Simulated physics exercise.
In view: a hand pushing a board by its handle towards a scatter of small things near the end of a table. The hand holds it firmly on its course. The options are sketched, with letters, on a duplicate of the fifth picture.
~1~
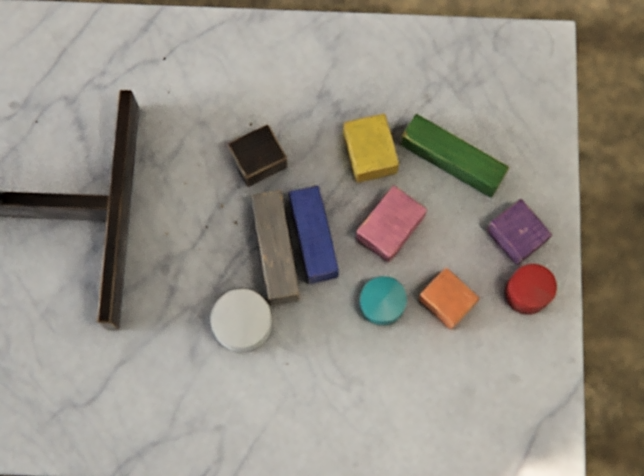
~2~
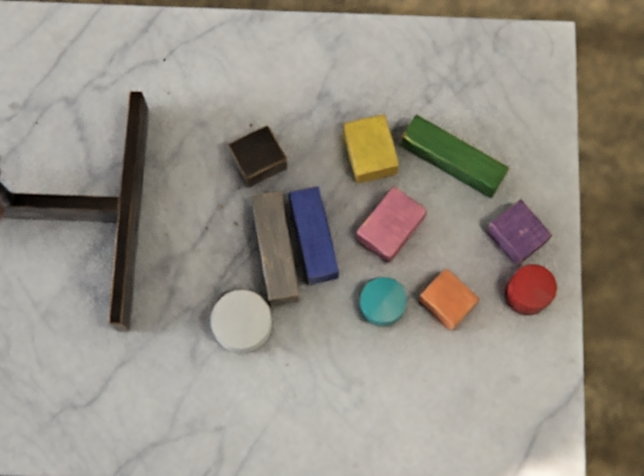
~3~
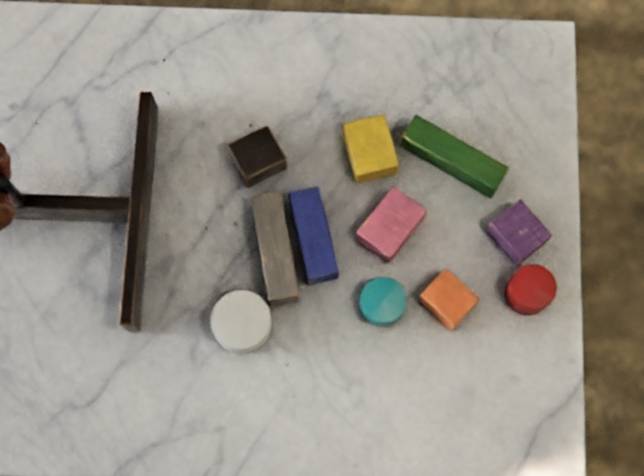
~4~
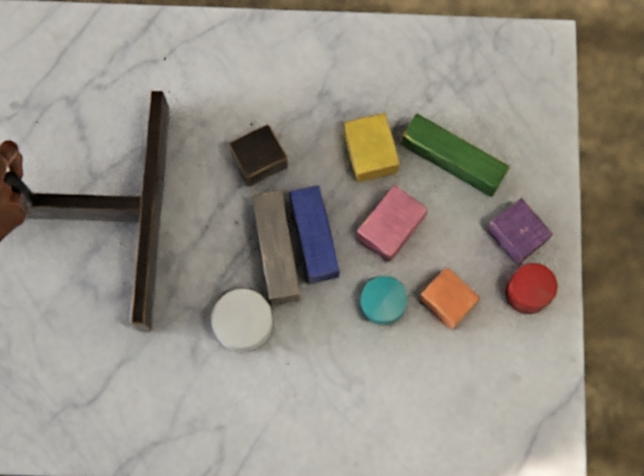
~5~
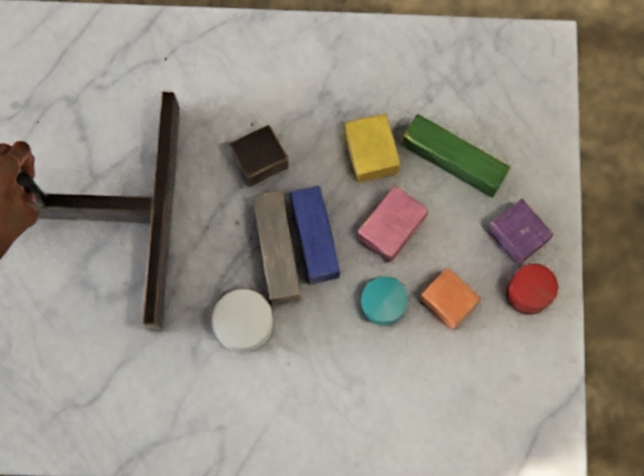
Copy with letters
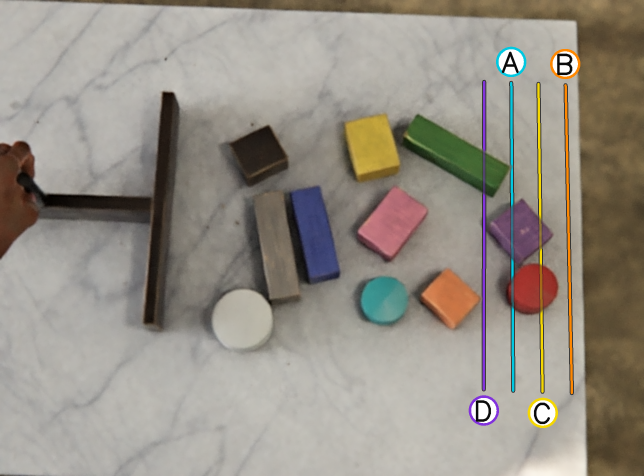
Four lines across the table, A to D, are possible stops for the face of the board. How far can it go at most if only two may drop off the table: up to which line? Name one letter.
Line D.
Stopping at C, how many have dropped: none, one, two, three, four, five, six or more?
By then, six or more.
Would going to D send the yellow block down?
No.
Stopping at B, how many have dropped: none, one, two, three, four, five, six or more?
Six or more.
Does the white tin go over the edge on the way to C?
By then, no.
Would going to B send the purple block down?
Yes.
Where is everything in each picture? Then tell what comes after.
In the first picture, black block (258, 156); grey bar (275, 248); green bar (454, 155).
In the second picture, board (125, 204); yellow block (371, 149).
In the third picture, board (136, 205); orange block (448, 300).
In the fourth picture, board (148, 204); blue bar (315, 234).
In the fifth picture, board (159, 204); turquoise tin (385, 301); red tin (532, 289); black block (259, 156).
On the marked copy, A at (512, 231); B at (569, 233); C at (540, 232); D at (484, 230).
Taking D. A third of the way, board (276, 209); white tin (308, 330); black block (311, 170).
Two thirds of the way, board (393, 213); purple block (532, 234); orange block (487, 291).
When it is over, board (485, 217); red tin over the edge; purple block over the edge; two fallen.
As for the rest, A drops five; B drops ten; C drops seven.
